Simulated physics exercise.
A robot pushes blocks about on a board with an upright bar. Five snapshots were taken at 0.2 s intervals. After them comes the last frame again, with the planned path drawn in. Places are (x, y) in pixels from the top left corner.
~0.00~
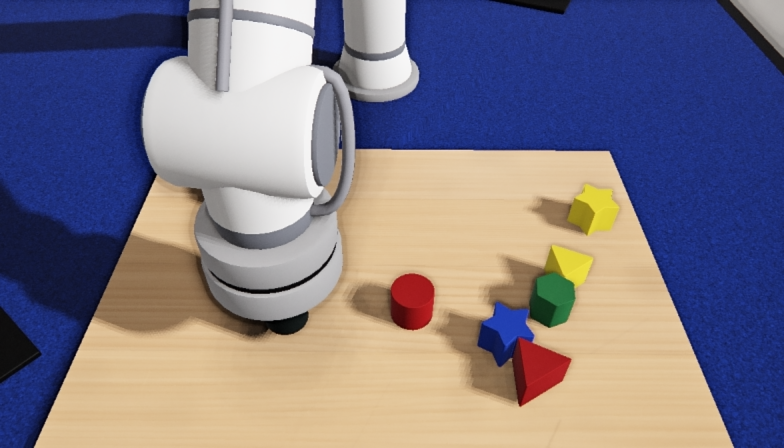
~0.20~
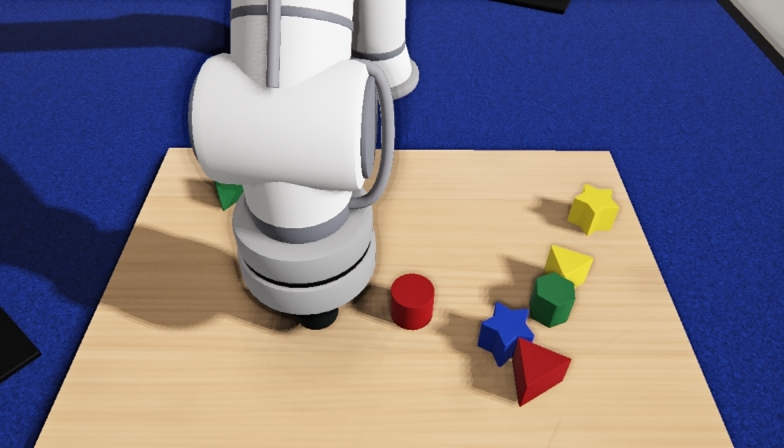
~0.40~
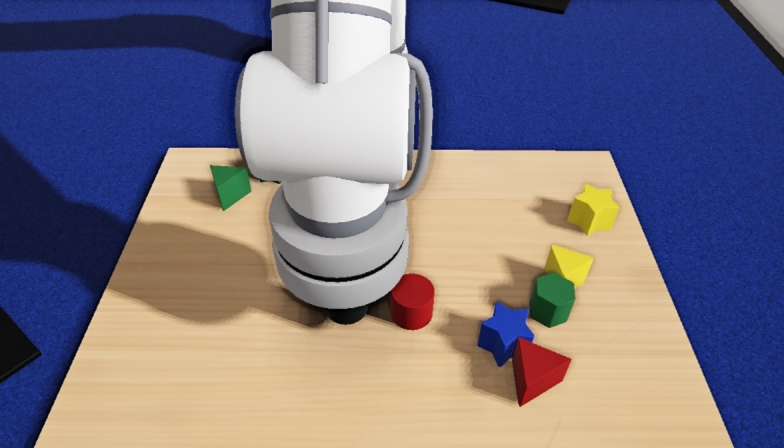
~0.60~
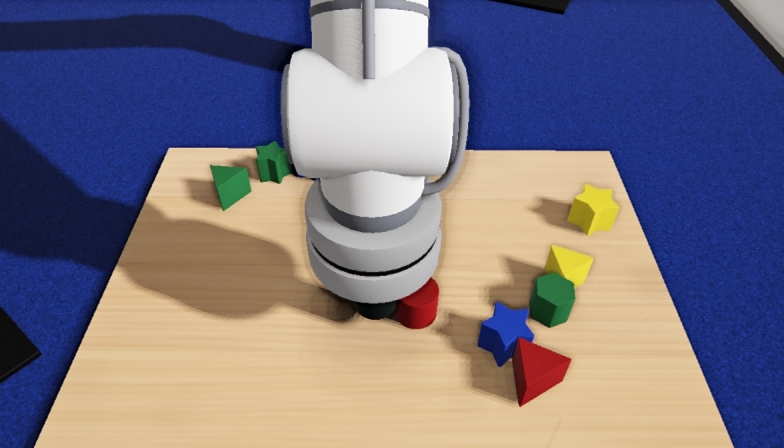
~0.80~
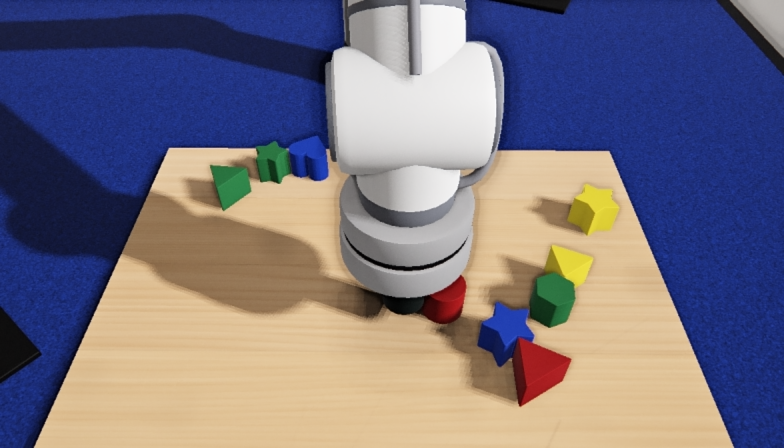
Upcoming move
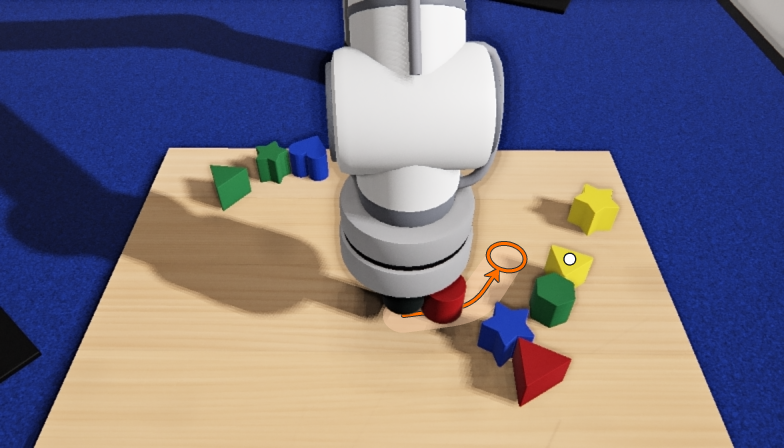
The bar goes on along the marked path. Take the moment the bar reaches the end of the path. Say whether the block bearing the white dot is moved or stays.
By the last moment of the path, the block bearing the white dot has shifted.
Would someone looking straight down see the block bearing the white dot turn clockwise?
Answer: Yes.
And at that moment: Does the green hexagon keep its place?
Short answer: Yes.
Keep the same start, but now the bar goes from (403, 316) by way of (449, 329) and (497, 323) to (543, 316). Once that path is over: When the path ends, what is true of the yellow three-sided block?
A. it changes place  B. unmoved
It's A.
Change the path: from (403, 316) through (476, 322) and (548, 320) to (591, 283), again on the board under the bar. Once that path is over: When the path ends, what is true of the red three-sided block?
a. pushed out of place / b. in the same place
a - pushed out of place.
The drawn path runs from (403, 316) over (452, 309) and (486, 287) to (507, 257); the dot is on the yellow three-sided block.
What follows on the original path. One third of the way, bar (454, 292); red round block (492, 274).
Two thirds of the way, bar (490, 269); red round block (530, 257).
At the end, bar (510, 240); red round block (552, 240); blue star-shaped block not moved; green hexagon not moved; yellow three-sided block (583, 258), turned 30° clockwise.
